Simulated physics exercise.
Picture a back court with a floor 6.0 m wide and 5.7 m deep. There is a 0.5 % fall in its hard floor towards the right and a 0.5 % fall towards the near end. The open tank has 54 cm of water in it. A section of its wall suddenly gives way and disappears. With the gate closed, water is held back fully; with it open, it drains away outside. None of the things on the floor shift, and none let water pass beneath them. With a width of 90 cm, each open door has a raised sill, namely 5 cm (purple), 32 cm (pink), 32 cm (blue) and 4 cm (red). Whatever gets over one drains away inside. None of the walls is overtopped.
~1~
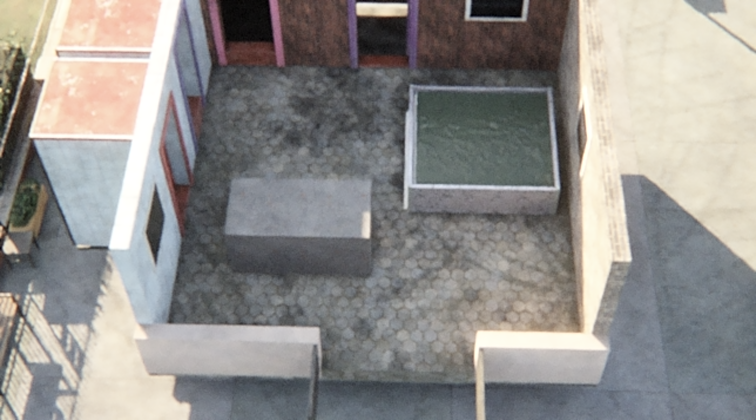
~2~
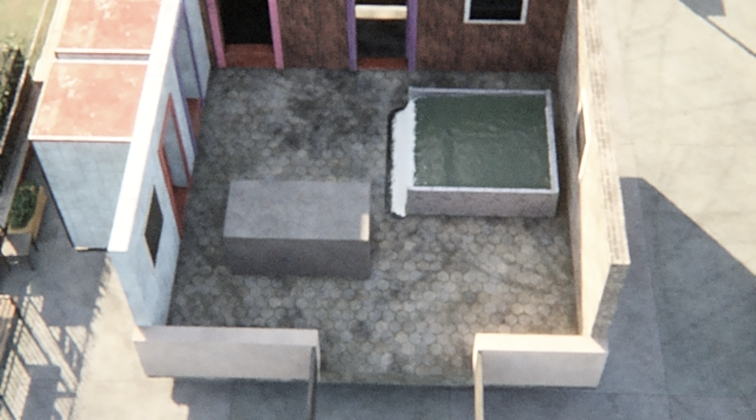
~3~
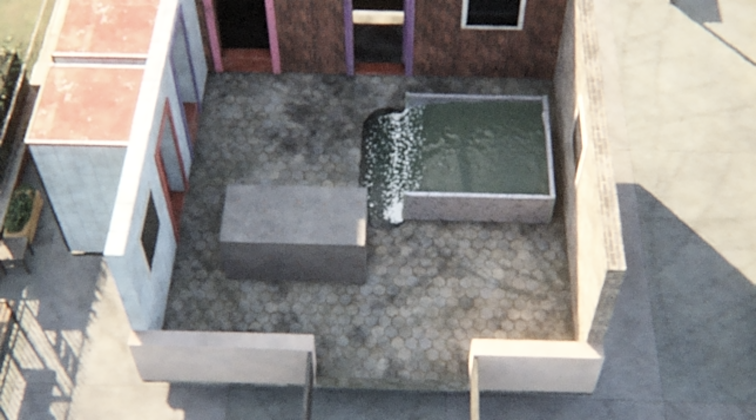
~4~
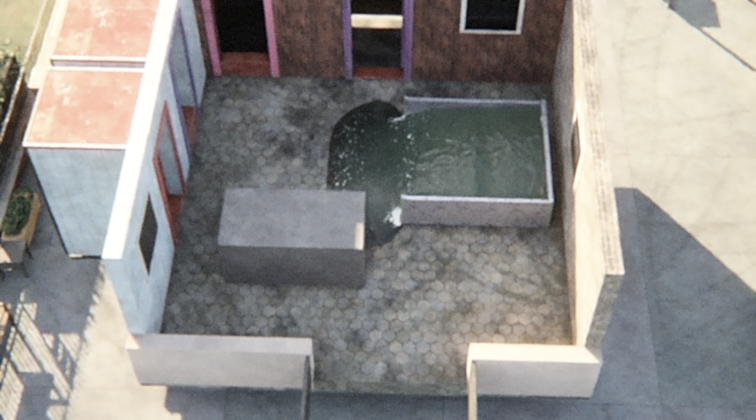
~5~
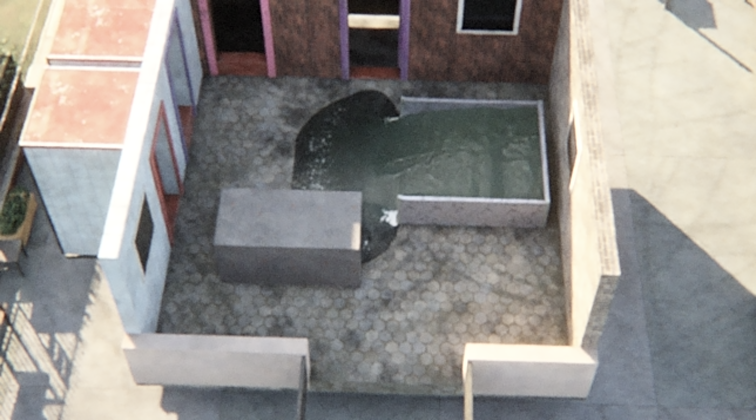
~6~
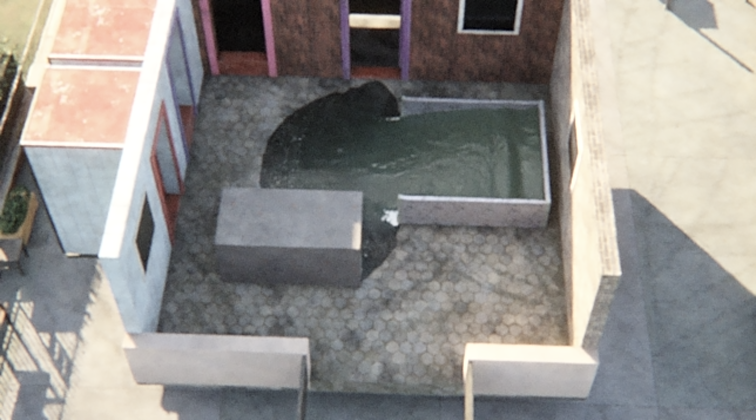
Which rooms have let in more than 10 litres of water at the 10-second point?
Result: At the purple door it looks set to land over the limit; at the pink door it looks set to land under the limit; at the blue door it looks set to land under the limit; at the red door it looks set to land over the limit.
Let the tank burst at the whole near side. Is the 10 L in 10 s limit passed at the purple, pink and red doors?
So purple stays lower, pink stays lower, red stays lower.
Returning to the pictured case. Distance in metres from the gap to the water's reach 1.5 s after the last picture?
It comes to some 4.0 metres.
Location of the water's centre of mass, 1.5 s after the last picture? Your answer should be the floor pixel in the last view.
Balance point at about (354, 166).
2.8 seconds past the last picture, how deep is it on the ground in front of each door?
Depths: Purple door 3 cm, pink door 25 cm, blue door 26 cm, red door 18 cm.
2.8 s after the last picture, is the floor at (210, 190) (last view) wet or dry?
Soaked.
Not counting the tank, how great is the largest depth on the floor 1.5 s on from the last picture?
Max around 35 cm.
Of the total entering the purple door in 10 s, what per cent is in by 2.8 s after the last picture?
Roughly 0%.
Then, 0.7 s after the last picture water covers 40 % of the floor and is deepest (27 cm) near (186, 174); purple door 4 cm at the sill, 0 L in, pink door not reached, blue door 22 cm at the sill, 0 L in, red door 8 cm at the sill, 3 L in.
Then, 1.5 s after the last picture water covers 45 % of the floor and is deepest (35 cm) near (202, 85); purple door 3 cm at the sill, 0 L in, pink door 11 cm at the sill, 0 L in, blue door 26 cm at the sill, 0 L in, red door 19 cm at the sill, 84 L in.
Then, 2.8 s after the last picture water covers 45 % of the floor and is deepest (28 cm) near (204, 78); purple door 3 cm at the sill, 1 L in, pink door 25 cm at the sill, 0 L in, blue door 26 cm at the sill, 0 L in, red door 18 cm at the sill, 256 L in.
Then, 5.3 s after the last picture water covers 65 % of the floor and is deepest (17 cm) near (361, 206); purple door 9 cm at the sill, 15 L in, pink door 9 cm at the sill, 0 L in, blue door 9 cm at the sill, 0 L in, red door 12 cm at the sill, 387 L in.
Then, 9.3 s after the last picture water covers 90 % of the floor and is deepest (12 cm) near (565, 374); purple door 6 cm at the sill, 36 L in, pink door 5 cm at the sill, 0 L in, blue door 4 cm at the sill, 0 L in, red door 5 cm at the sill, 443 L in.
